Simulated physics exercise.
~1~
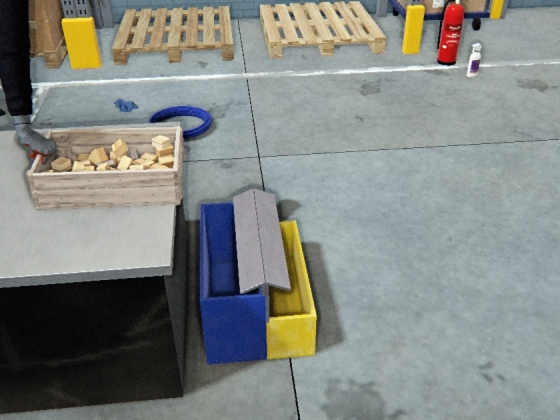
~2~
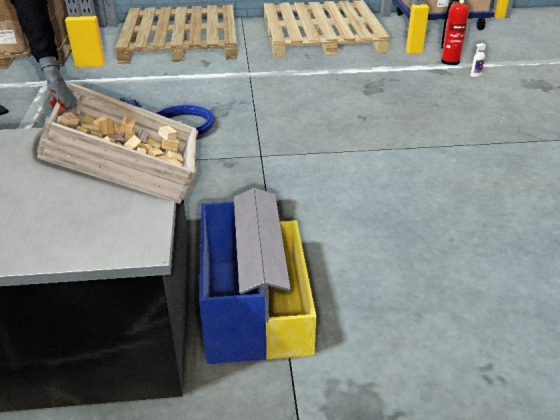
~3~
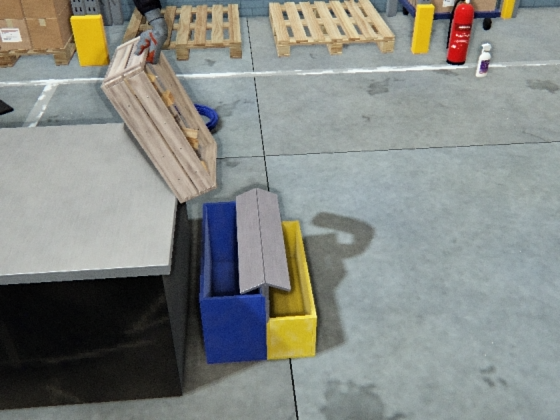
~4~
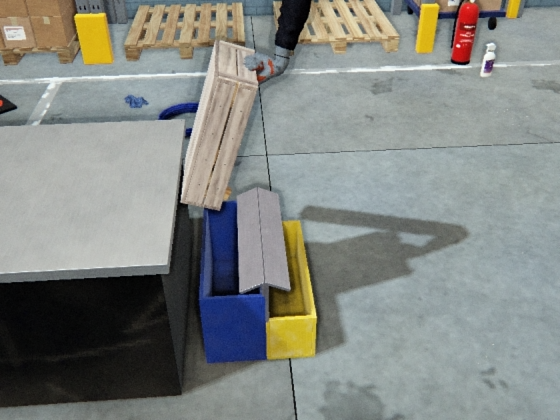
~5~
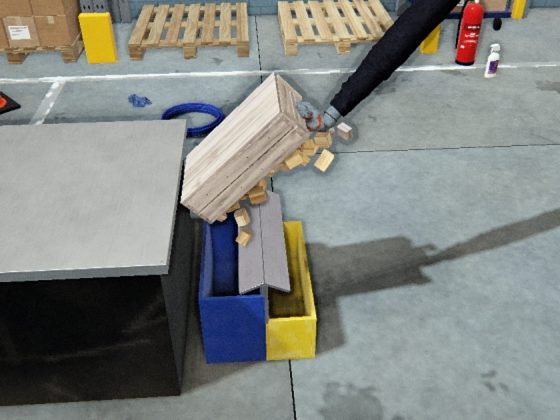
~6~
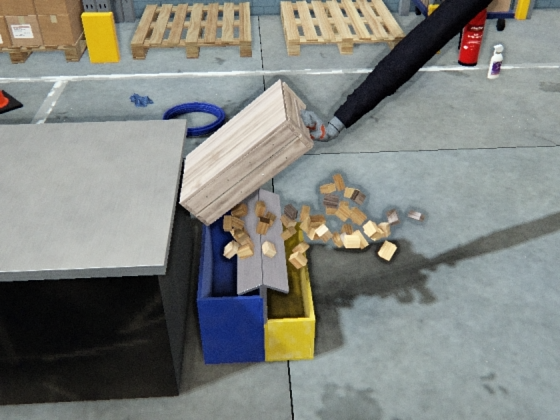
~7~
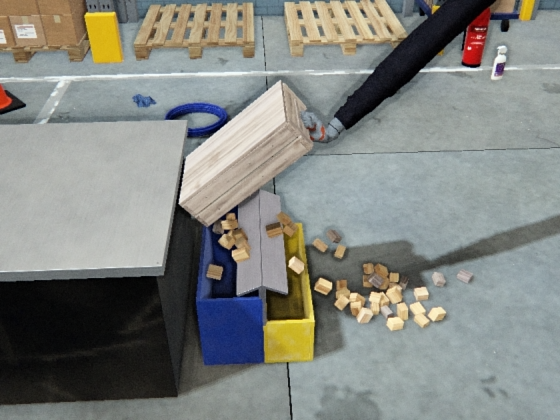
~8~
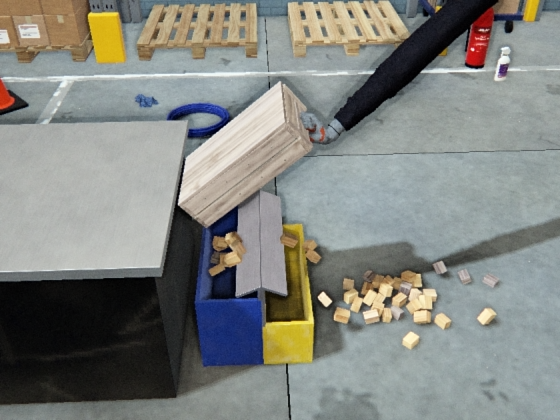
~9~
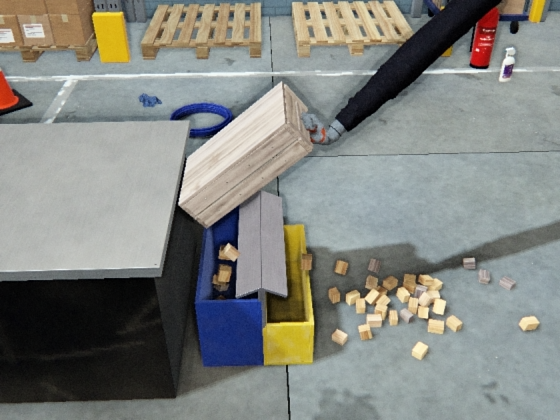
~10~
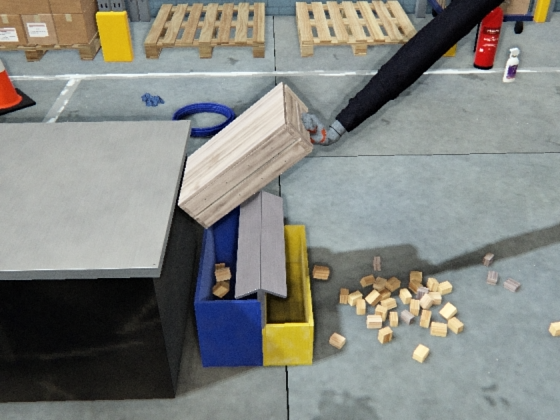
A wooden crate tips over, spilling a few blocks into the blue bin and most across the floor.
